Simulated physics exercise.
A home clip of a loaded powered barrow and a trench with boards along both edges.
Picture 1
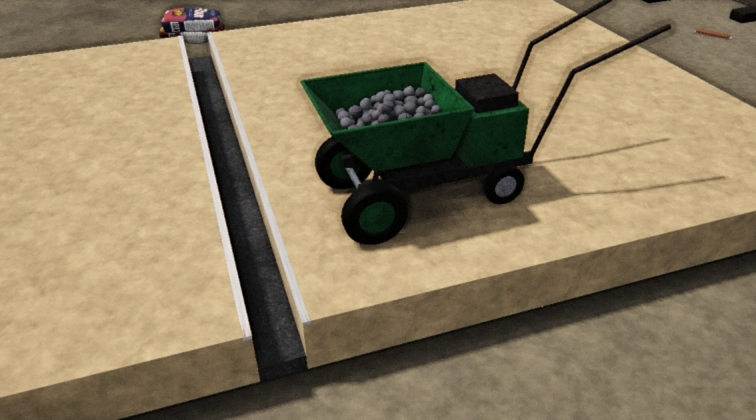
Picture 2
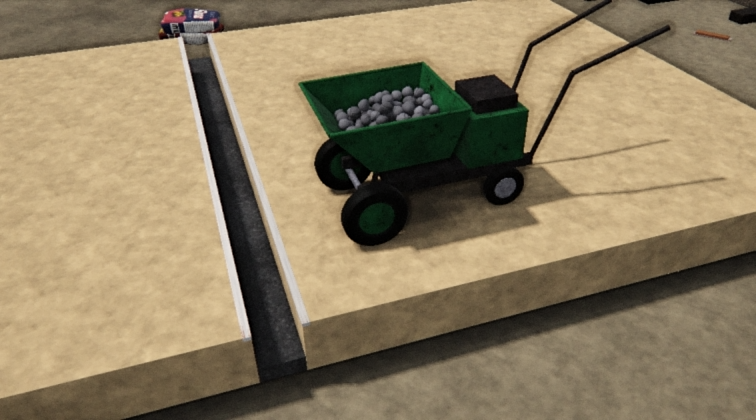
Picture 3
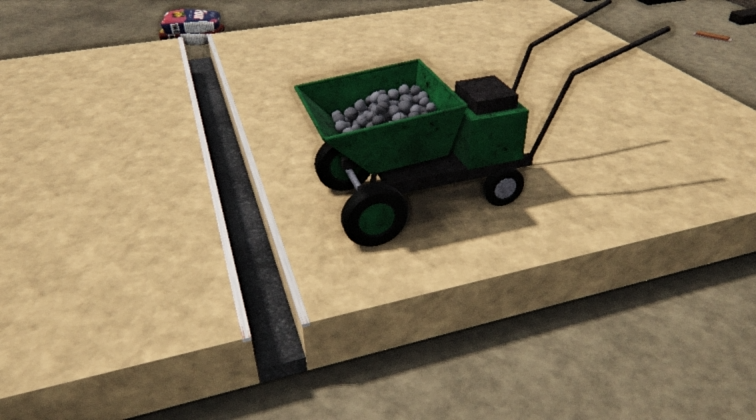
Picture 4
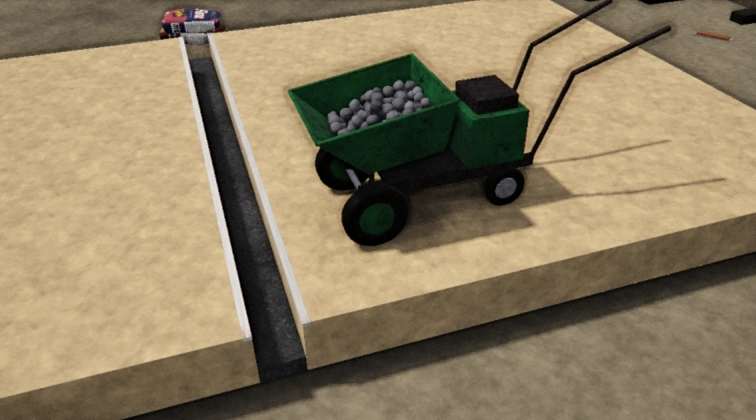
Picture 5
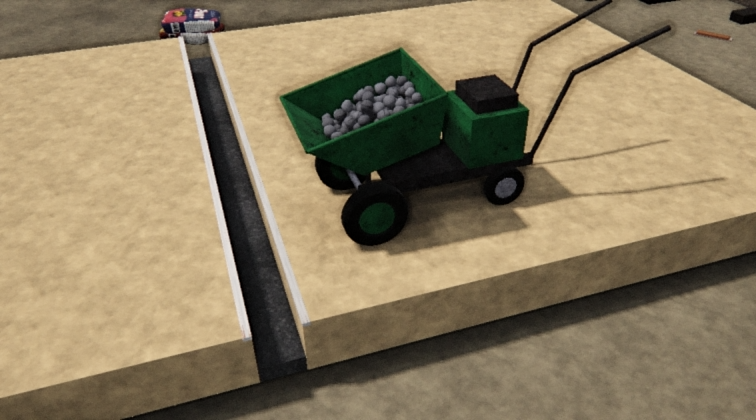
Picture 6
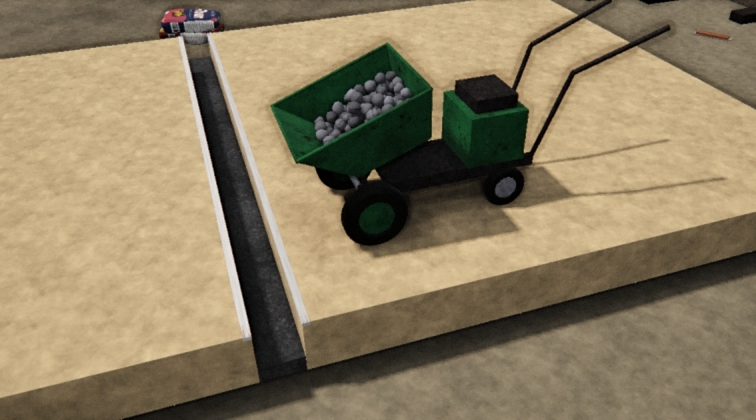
A green powered barrow with black wheels and handles stands on a pale tan slab, its skip loaded with round grey cobbles, seen from above by a still camera. To its left, a narrow dark trench edged with white boards runs between two slabs, with a small colourful bundle at its far end. The skip gradually tilts forward to the left, its back rising, while the wheels stay put.
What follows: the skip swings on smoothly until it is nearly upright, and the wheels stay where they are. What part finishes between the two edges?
In the trench: More than half.
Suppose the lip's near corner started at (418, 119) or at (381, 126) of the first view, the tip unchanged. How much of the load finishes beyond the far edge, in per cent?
In turn 0 and 0 in a hundred.
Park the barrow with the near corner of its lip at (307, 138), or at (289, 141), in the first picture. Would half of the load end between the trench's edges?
One: The smaller part. Two: Less than half.
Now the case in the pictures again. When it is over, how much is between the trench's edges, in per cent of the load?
Near 85 %.
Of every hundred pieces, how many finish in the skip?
About 0 per cent.
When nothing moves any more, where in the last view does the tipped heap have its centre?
Close to (249, 255).
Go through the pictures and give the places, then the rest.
The first frame shows lip of the skip (332, 134), level; top of the load (393, 112), round cobbles; first edge of the trench (295, 287); far edge (239, 300), the trench under half as wide as the skip, and about as deep as wide.
The second frame shows lip of the skip (330, 136), tipped barely; top of the load (398, 112).
The third frame shows lip of the skip (325, 140), tipped barely; top of the load (405, 107).
The fourth frame shows lip of the skip (317, 145), tipped a little; top of the load (399, 104).
The fifth frame shows lip of the skip (308, 152), tipped a little; top of the load (394, 104).
The sixth frame shows lip of the skip (297, 162), tipped clearly; top of the load (384, 101); first edge of the trench (294, 288); far edge (239, 300).
Just after the last frame, skip tipped steeply; every one in the skip.
A moment on, skip tipped right over; the larger part in the skip; roughly a quarter in or heaped over the trench; just a few beyond it; just a few falling.
Further on, skip tipped right over; about a tenth in the skip; the larger part in or heaped over the trench; about a tenth beyond it.
When it is over, skip tipped right over; the larger part in or heaped over the trench; about a tenth beyond it.
